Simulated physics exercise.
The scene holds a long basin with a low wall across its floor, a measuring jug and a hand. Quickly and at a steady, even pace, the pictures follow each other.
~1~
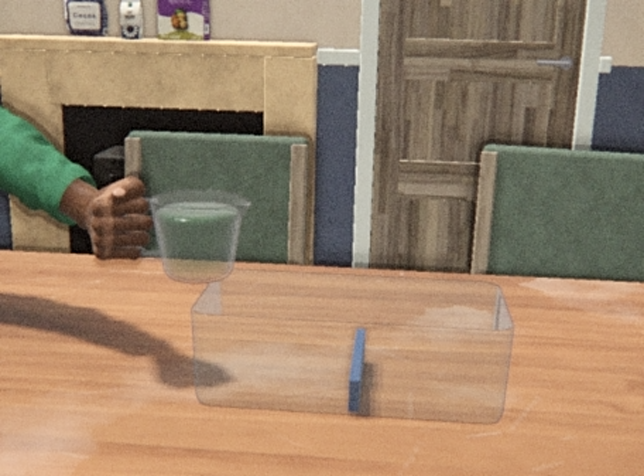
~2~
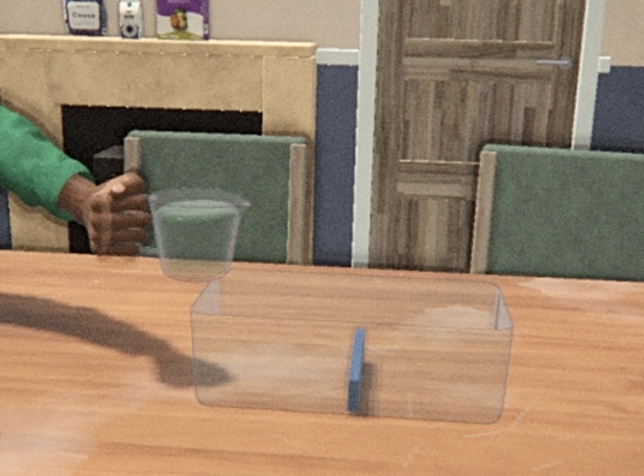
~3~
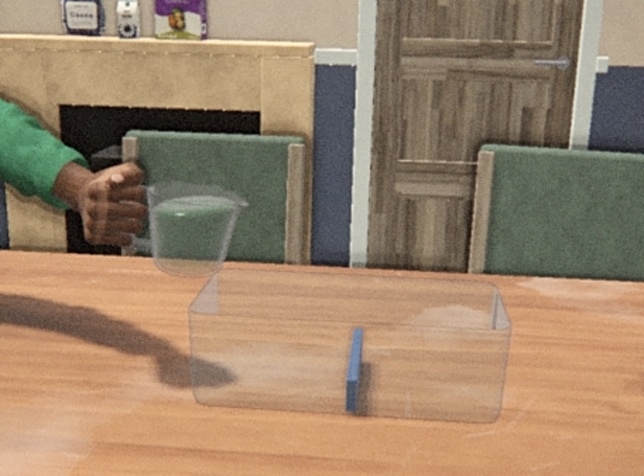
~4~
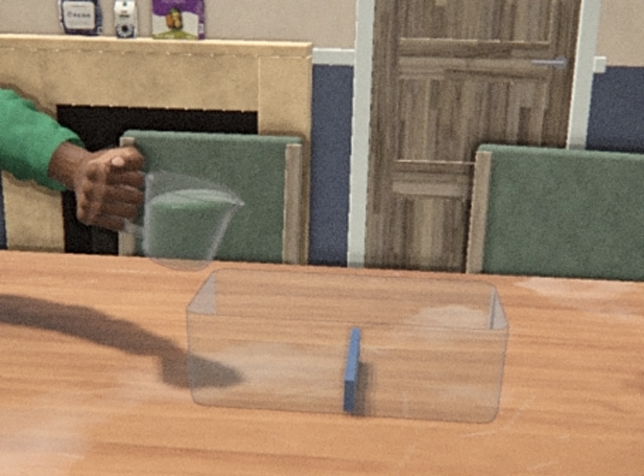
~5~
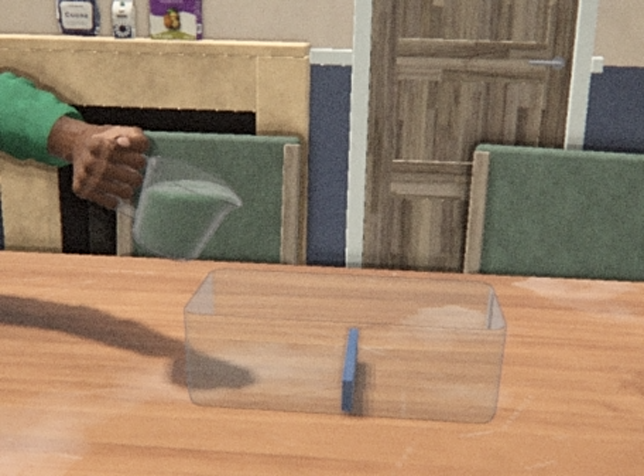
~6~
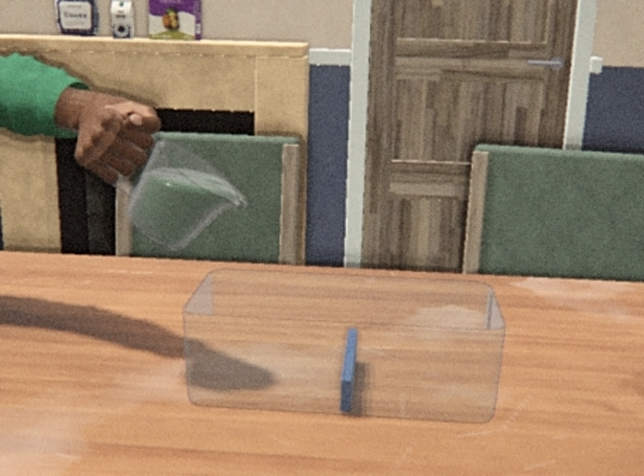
A hand in a green sleeve holds a clear measuring jug of liquid upright above the left end of a long transparent basin with a low blue wall across its floor. The jug tilts rightward, slightly at first, then more steeply, as the hand rises and turns over behind it.
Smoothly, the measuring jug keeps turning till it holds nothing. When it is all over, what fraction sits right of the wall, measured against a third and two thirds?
It finishes at less than a third.
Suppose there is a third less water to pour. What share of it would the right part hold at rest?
About 5 parts in a hundred, give or take.
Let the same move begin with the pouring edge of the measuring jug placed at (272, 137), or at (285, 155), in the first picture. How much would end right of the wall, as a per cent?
You'd get around 70 per cent and then around 75 per cent.
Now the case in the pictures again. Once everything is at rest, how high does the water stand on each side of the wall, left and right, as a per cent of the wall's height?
About 40 left, about 0 right.
A moment on, the measuring jug is tipped right over and 44 per cent is still to pour, 11 is left of the wall and 0 right of it.
Next, the measuring jug is tipped right over and 1 per cent is still to pour, 82 is left of the wall and 3 right of it.
Then the measuring jug is tipped right over and 0 per cent is still to pour, 86 is left of the wall and 4 right of it.
Later the measuring jug is tipped right over and 0 per cent is still to pour, 88 is left of the wall and 6 right of it.
In the end 87 per cent lies left of the wall, 6 right of it and 7 outside.
